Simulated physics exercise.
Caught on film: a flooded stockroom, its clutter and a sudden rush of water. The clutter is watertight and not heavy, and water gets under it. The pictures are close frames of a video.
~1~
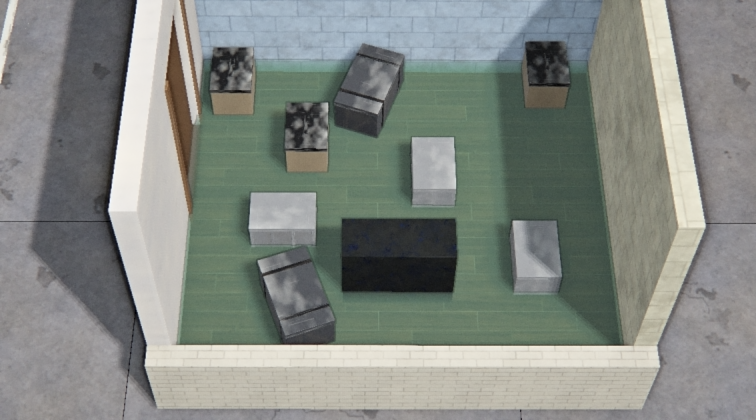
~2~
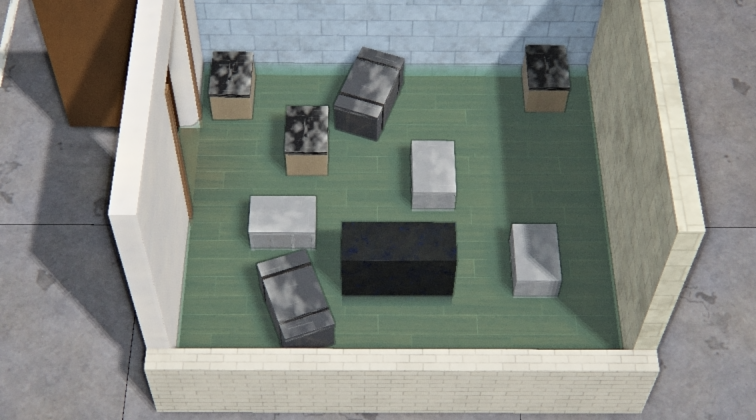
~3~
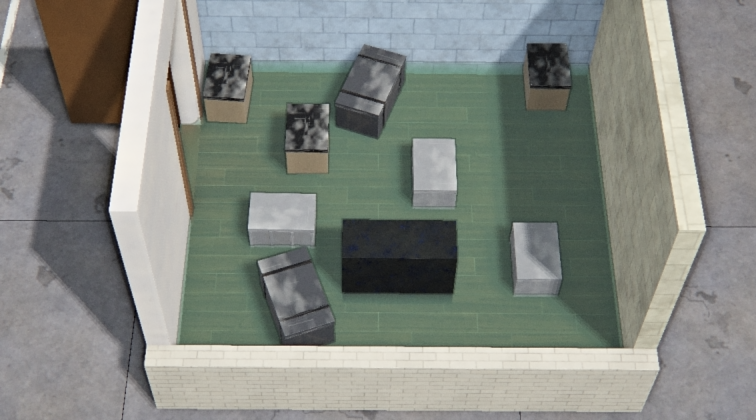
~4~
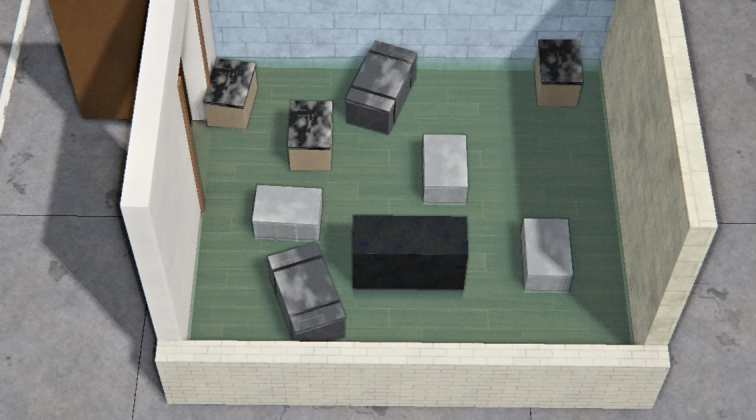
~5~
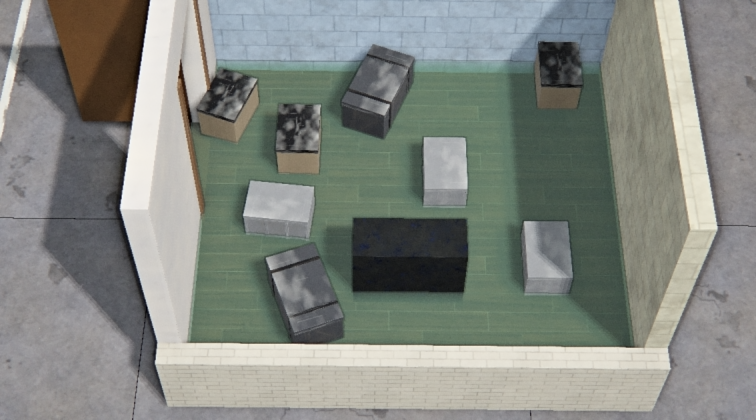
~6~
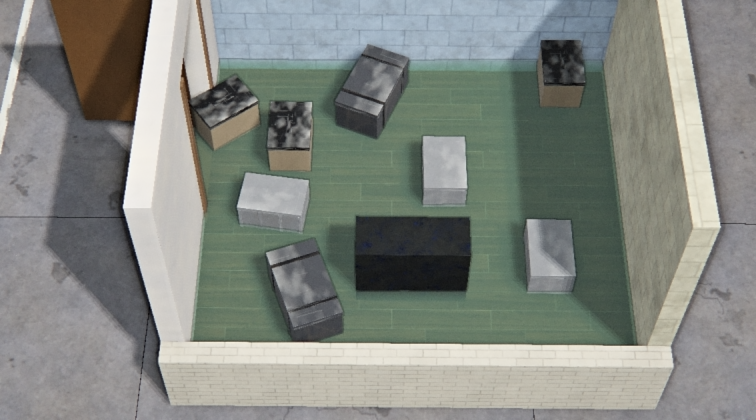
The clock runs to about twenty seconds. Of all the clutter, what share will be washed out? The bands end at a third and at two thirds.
Share: Two thirds or more.
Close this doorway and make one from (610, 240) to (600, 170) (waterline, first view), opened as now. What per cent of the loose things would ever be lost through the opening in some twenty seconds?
Some 40 per cent.
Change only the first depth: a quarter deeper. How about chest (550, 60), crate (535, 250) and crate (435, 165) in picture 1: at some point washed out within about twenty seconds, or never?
One after the other: Left behind, still in, washed out.
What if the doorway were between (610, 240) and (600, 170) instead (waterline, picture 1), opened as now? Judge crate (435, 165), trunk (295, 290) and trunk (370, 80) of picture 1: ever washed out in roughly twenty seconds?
As listed: Gone, kept in, left behind.
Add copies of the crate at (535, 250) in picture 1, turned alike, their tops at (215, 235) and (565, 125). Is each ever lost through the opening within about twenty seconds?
One after the other: Gone, still in.
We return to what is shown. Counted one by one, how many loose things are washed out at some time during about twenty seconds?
That makes 6.
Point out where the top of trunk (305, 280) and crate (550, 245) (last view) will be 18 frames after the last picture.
Around (235, 196) and (522, 229).
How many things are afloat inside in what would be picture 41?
It comes to 2.
A moment on, 2 of 8 are out; 6 afloat.
Next, 4 of 8 are out; 4 afloat.
Later, 6 of 8 are out; 2 afloat.
In the end, 6 of 8 are out; 2 afloat.
